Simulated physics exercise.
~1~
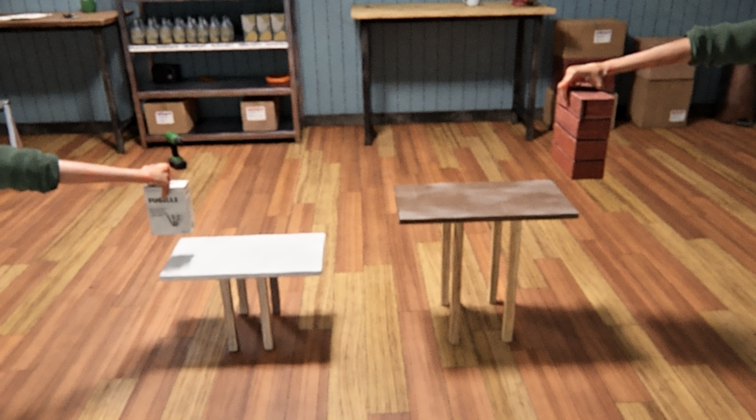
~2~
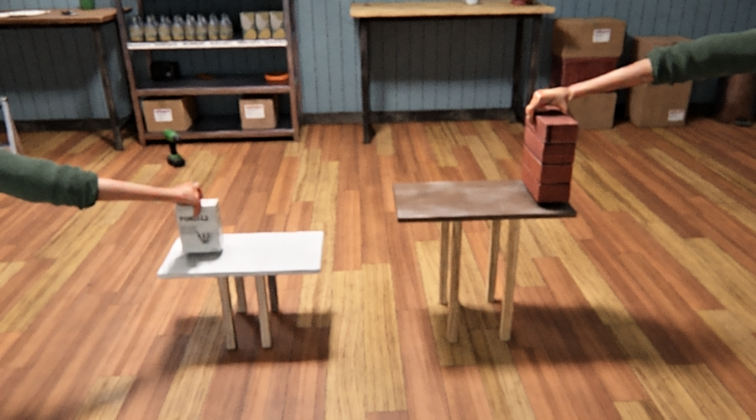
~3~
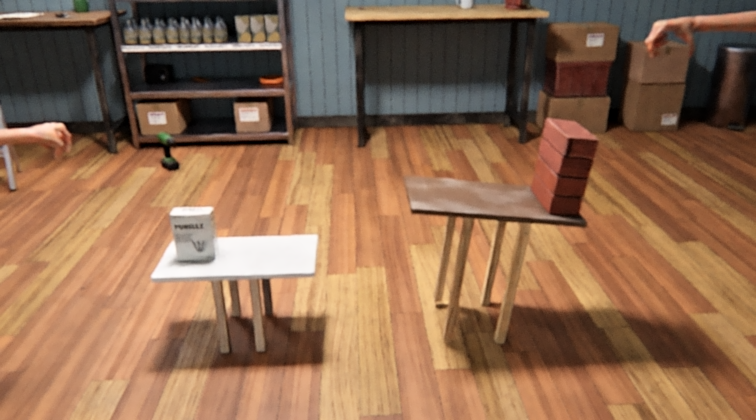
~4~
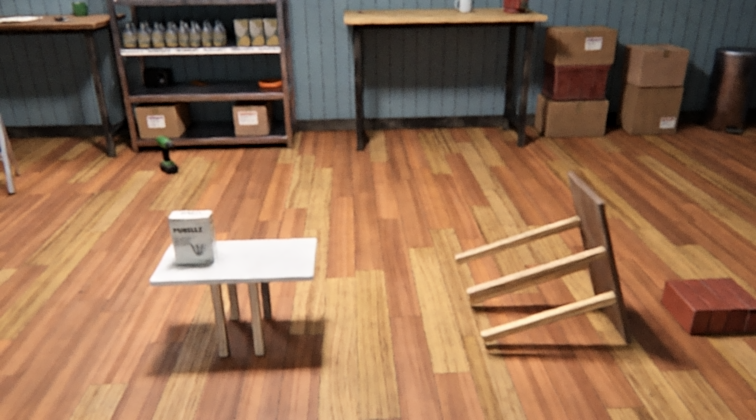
A stack of red bricks, held by a hand from the right, hovers near a brown small table on the right, while another hand holds a pale packet by a white small table on the left. The slightly swaying view looks across a wood-floored room with shelves, a workbench and boxes along a blue wall. Both hands lower their loads, the bricks onto the brown table's right end and the packet onto the white table's left part. The hands let go and draw back, and the brown table begins tilting right. It topples onto its side, with red bricks on the floor beyond it, while the white table stays standing with the packet upright.
